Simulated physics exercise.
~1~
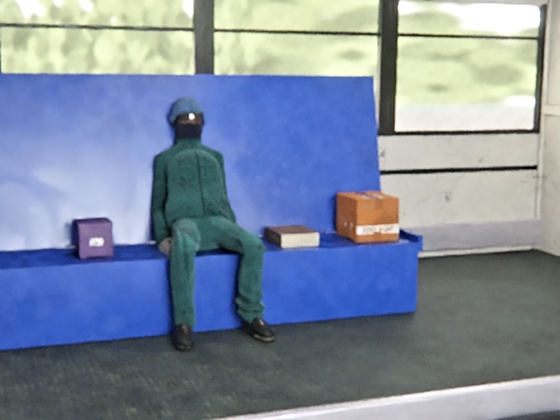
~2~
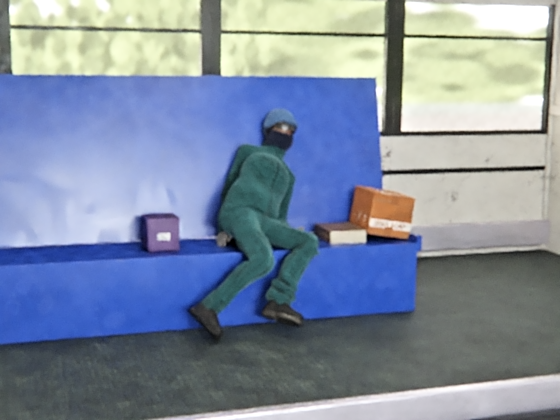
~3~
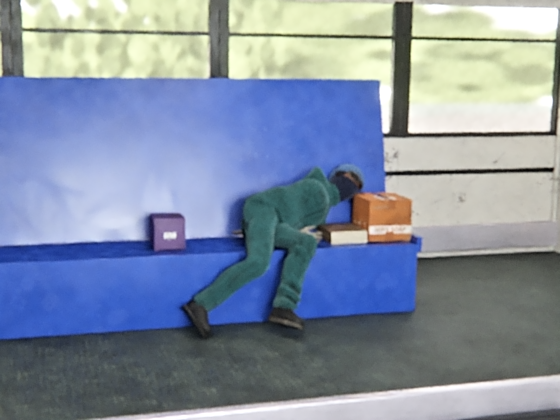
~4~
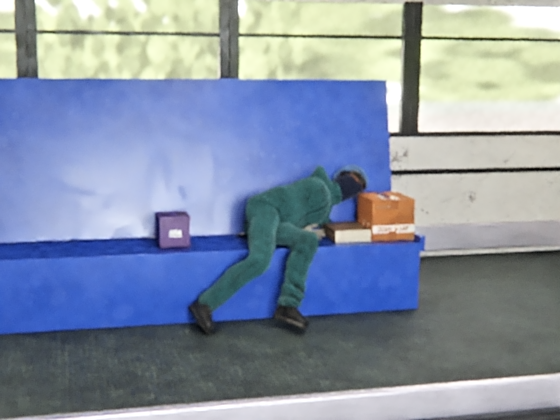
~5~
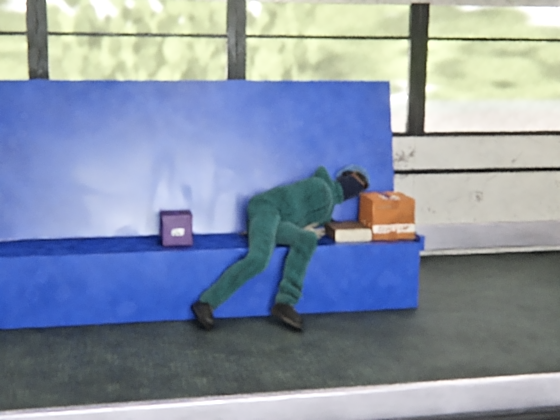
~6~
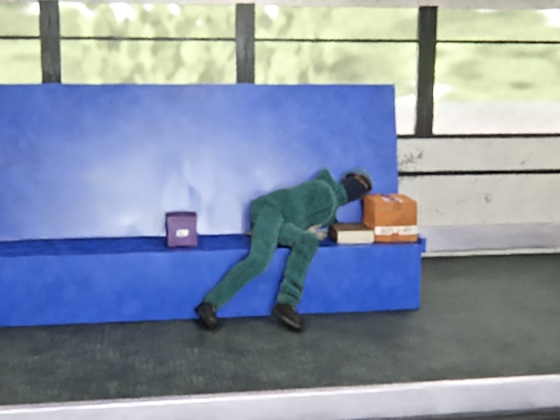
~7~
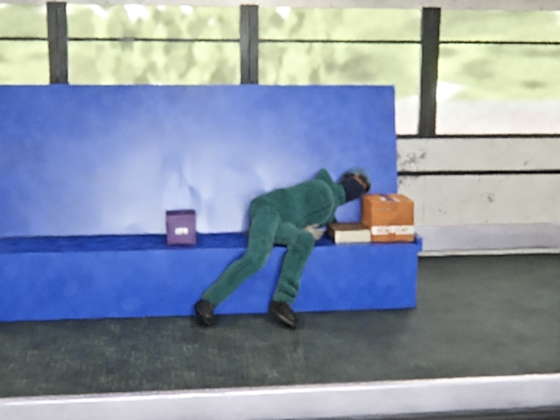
A person in green clothes, a blue cap and a dark face covering sits slumped on a long blue bench inside a vehicle, seen from across the floor with windows behind. A purple box stands to the left, and a flat brown box and a larger orange box lie to the right. The person tips right as the boxes shift right, the orange one tilting briefly. The body folds down sideways, head against the orange box, which settles level. The view drifts slightly, and the person stays slumped on the seat with all three boxes still on it.
